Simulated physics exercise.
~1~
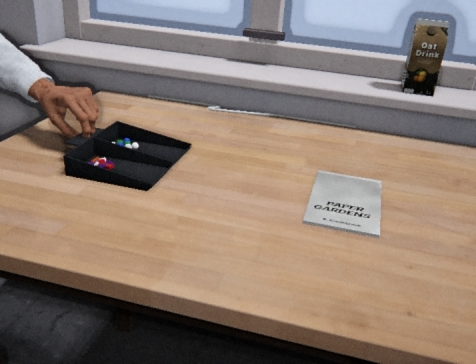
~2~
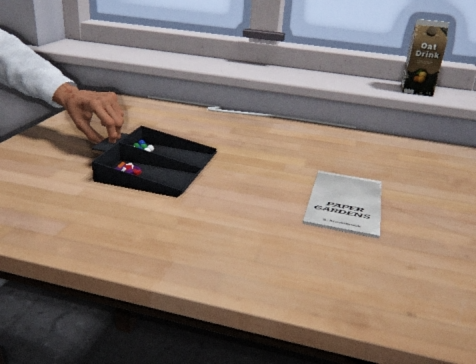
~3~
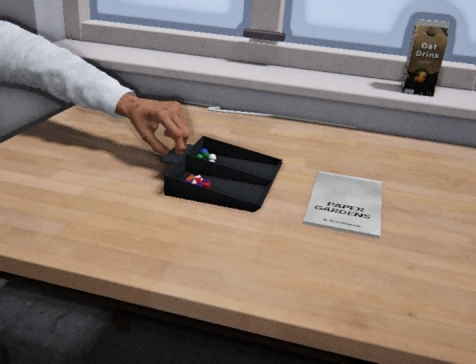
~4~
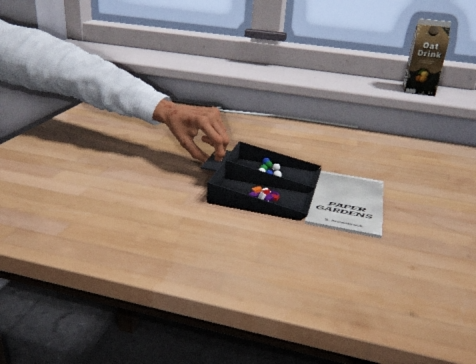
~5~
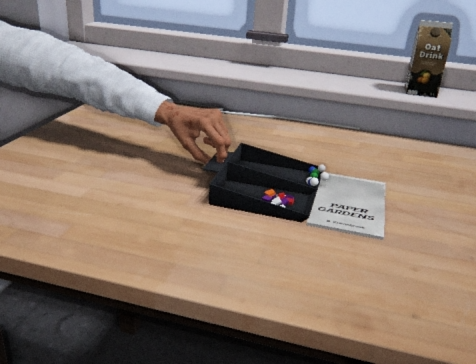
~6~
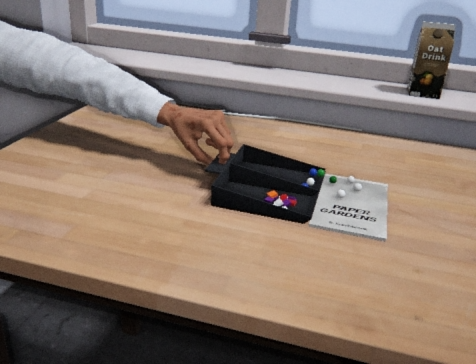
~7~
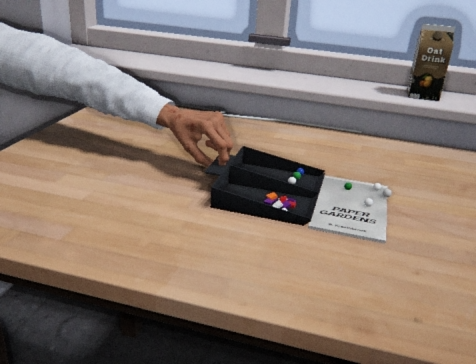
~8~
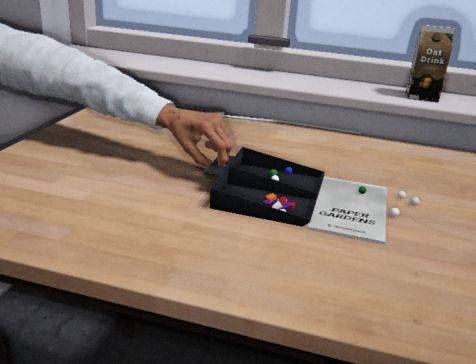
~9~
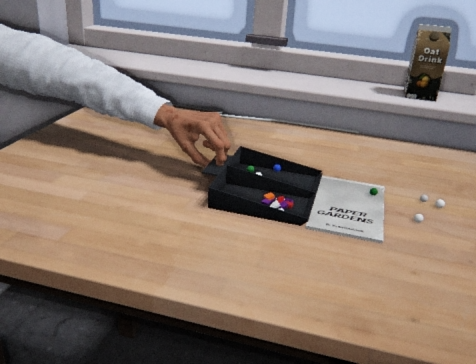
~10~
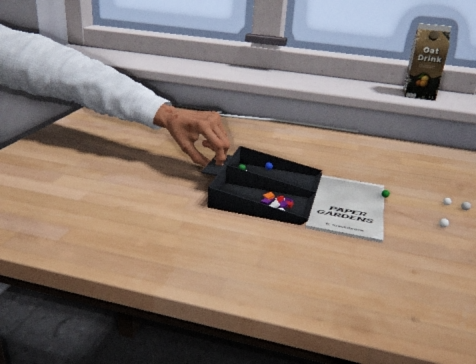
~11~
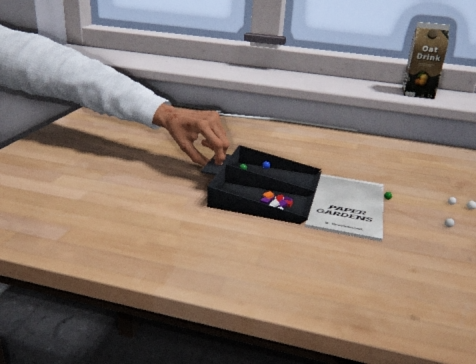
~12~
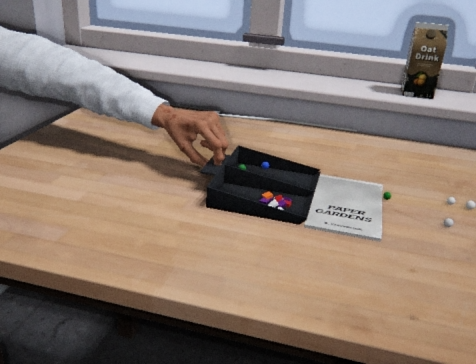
The footage shows a hand sliding a black divided tray of small colourful balls rightward across a wooden table until it stops against a thin book. The front batch shifts but stays inside, while several back balls spill over the book, ending up to its right.
